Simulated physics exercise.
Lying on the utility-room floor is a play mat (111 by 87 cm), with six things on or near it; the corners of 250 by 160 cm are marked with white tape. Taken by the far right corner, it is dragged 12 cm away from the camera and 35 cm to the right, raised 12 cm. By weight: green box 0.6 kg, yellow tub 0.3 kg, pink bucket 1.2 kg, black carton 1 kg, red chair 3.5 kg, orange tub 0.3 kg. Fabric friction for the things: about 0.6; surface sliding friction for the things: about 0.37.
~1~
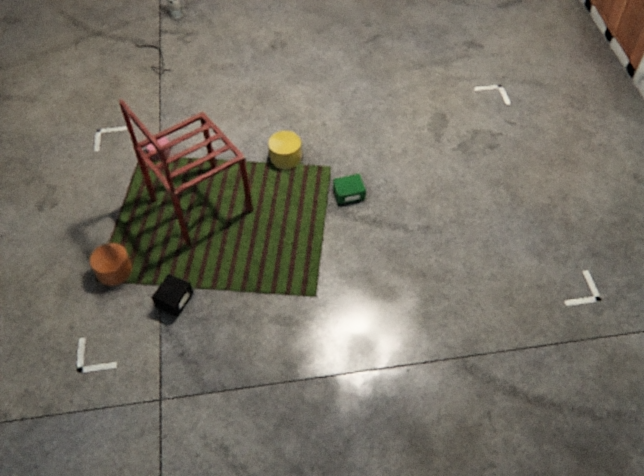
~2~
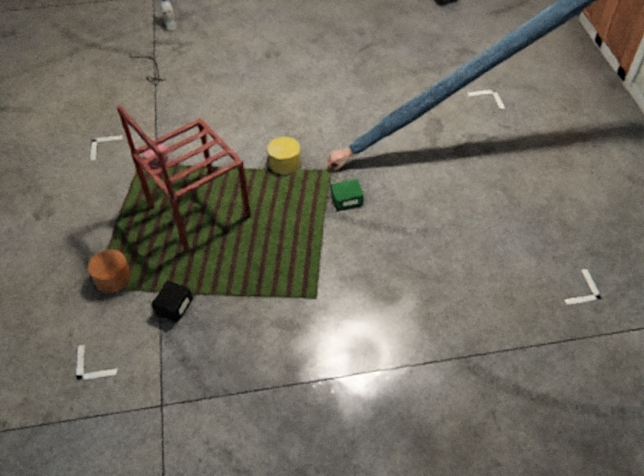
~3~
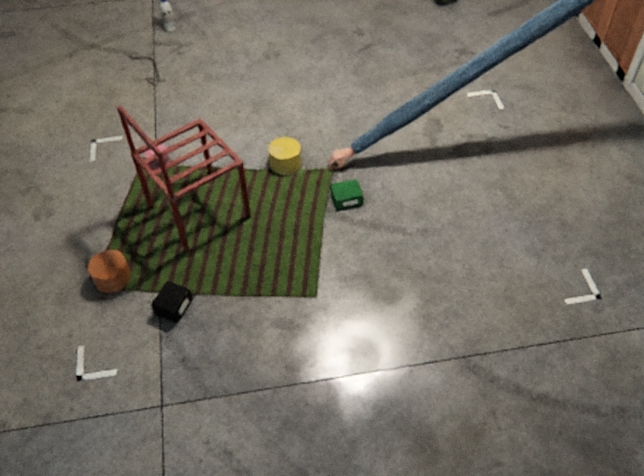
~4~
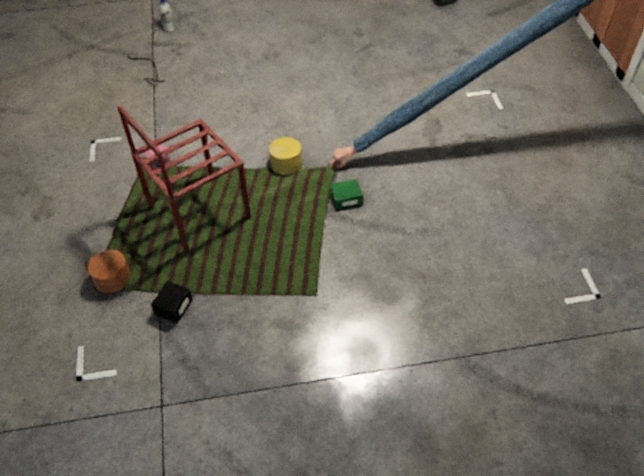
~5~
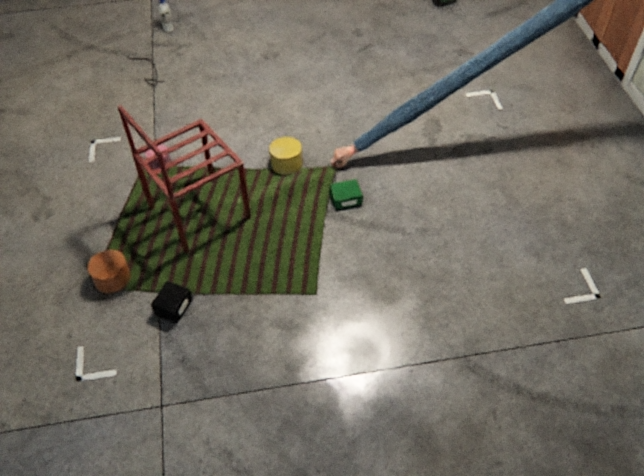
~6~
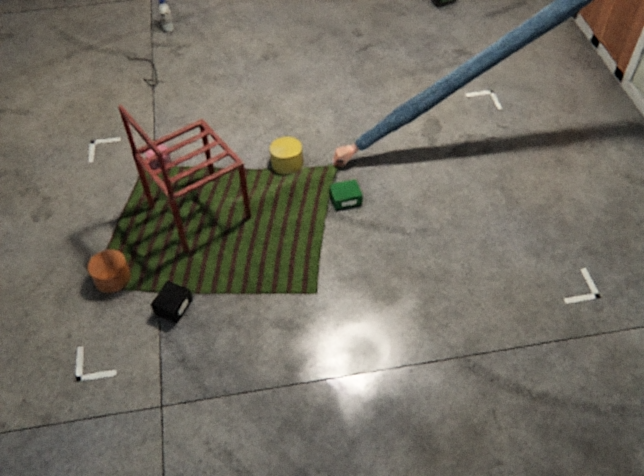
The footage shows a green striped mat with a red chair, tubs and small boxes on or around it; a blue-sleeved arm reaches in from the upper right and pulls the mat's far right corner slightly rightward.
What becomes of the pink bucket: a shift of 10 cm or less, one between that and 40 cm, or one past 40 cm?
Medium displacement.
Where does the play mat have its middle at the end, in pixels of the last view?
I'd say it sits around (286, 204) in the last picture.
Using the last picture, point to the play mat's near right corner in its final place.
(390, 255) or thereabouts.
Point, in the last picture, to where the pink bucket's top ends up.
The top finishes roughly at pixel (198, 142) of the last view.
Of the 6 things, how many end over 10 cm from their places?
The total comes out at 5.
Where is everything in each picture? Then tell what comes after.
In the first frame, play mat corners (331, 167) (316, 297).
In the second frame, yellow tub (284, 148); play mat corners (317, 298); grip (331, 170).
In the third frame, play mat corners (317, 297); grip (333, 169).
In the fourth frame, play mat corners (317, 296); grip (335, 168).
In the fifth frame, play mat corners (317, 295); grip (336, 167).
In the sixth frame, play mat corners (317, 294); grip (337, 166).
Next, middle of the play mat at (248, 216); pink bucket 11 cm off its start, orange tub 11 cm off its start, red chair 10 cm off its start.
Then, middle of the play mat at (265, 213); pink bucket 19 cm off its start, orange tub 23 cm off its start, yellow tub 18 cm off its start.
After that, middle of the play mat at (280, 208); pink bucket 26 cm off its start at (197, 142), orange tub 31 cm off its start at (169, 249), red chair 26 cm off its start at (236, 145).
Later, middle of the play mat at (286, 204); pink bucket 27 cm off its start, orange tub 36 cm off its start, red chair 29 cm off its start.
At the end, middle of the play mat at (286, 204); pink bucket 27 cm off its start at (198, 142), orange tub 36 cm off its start at (178, 246), yellow tub on its side, 33 cm off its start at (321, 126), red chair 29 cm off its start at (242, 142).
